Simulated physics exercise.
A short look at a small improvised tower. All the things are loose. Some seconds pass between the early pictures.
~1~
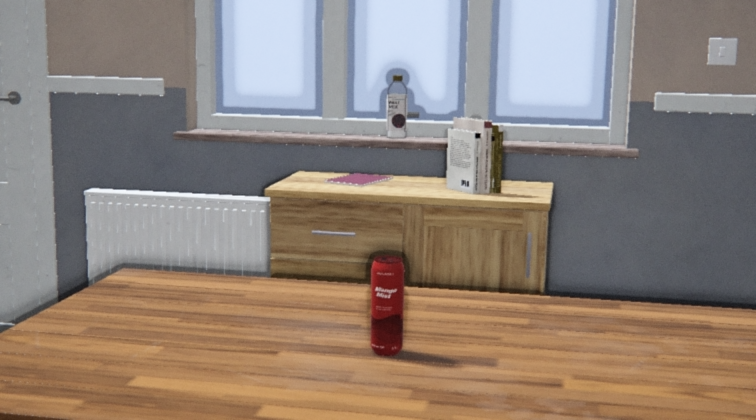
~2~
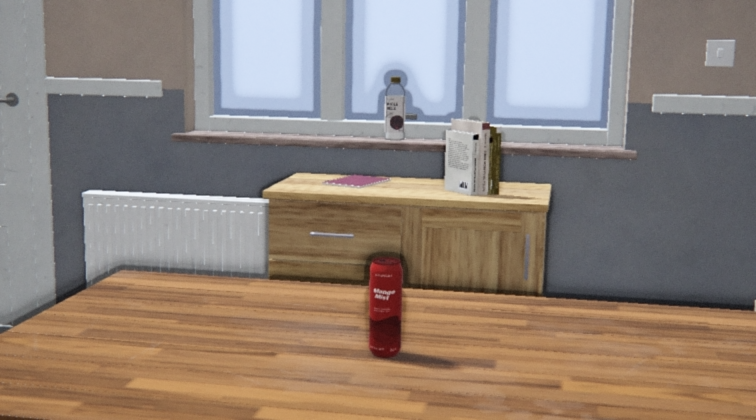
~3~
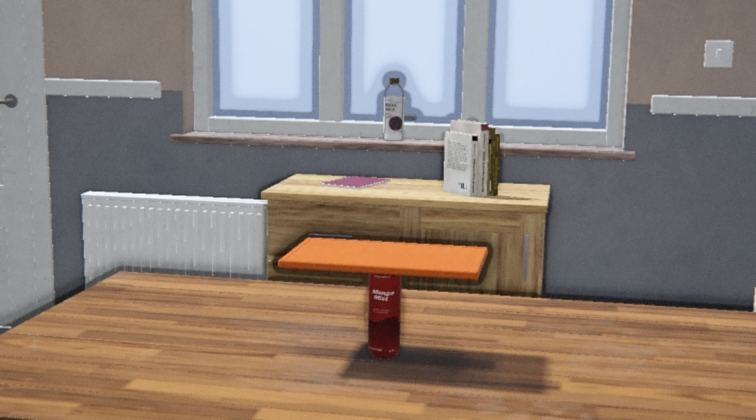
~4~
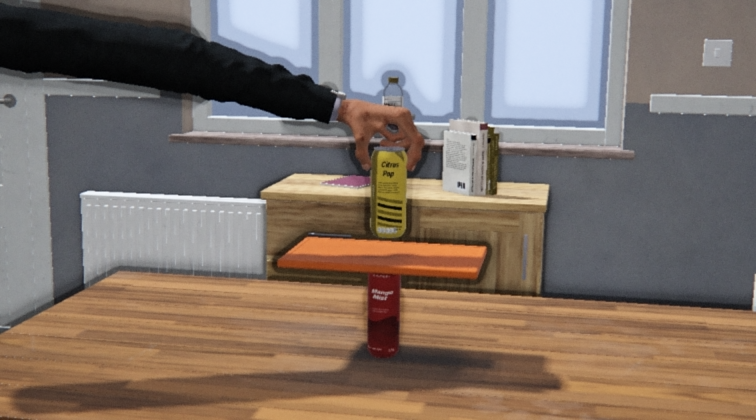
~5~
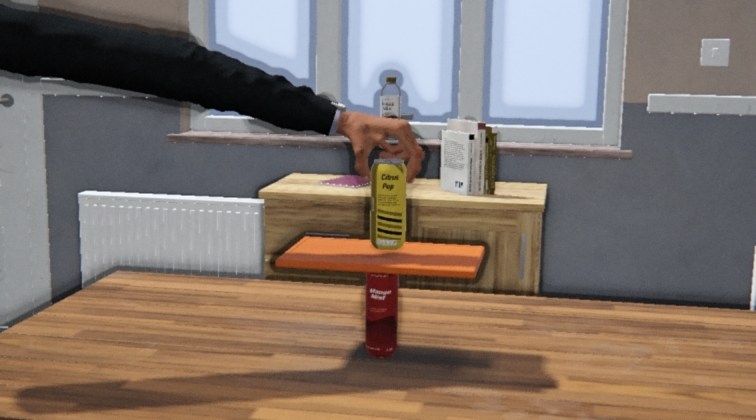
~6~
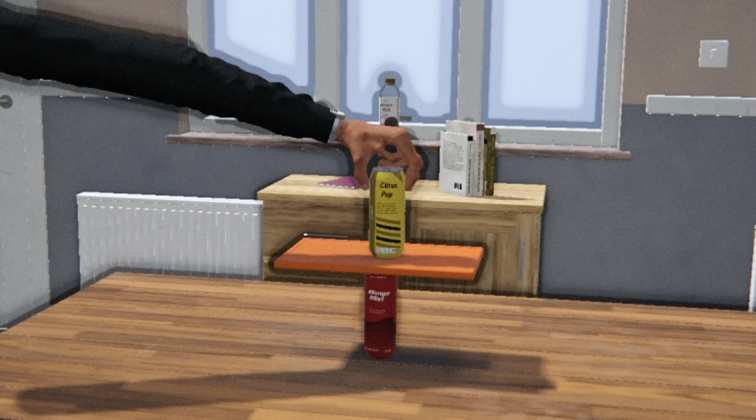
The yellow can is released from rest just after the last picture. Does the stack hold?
It keeps its balance.
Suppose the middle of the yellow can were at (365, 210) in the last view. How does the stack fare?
Then it stays up.
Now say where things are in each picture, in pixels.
The last thing is not in view yet, in the first picture.
The last thing is not in view yet, in the second picture.
The last thing is not in view yet; orange lid (387, 257), in the third picture.
Still above its spot; yellow can (388, 192); orange lid (386, 257), in the fourth picture.
Still above its spot; yellow can (388, 205); orange lid (384, 256), in the fifth picture.
Set down, still held; yellow can (387, 212); orange lid (382, 257), in the sixth picture.
Then, 0.40 s after the last picture, nothing has stirred.
Then, 1.00 s after the last picture, yellow can resting near (387, 213).
At rest, all 3 in place. Seen from the same camera at the end, yellow can near (387, 213). The stack holds.
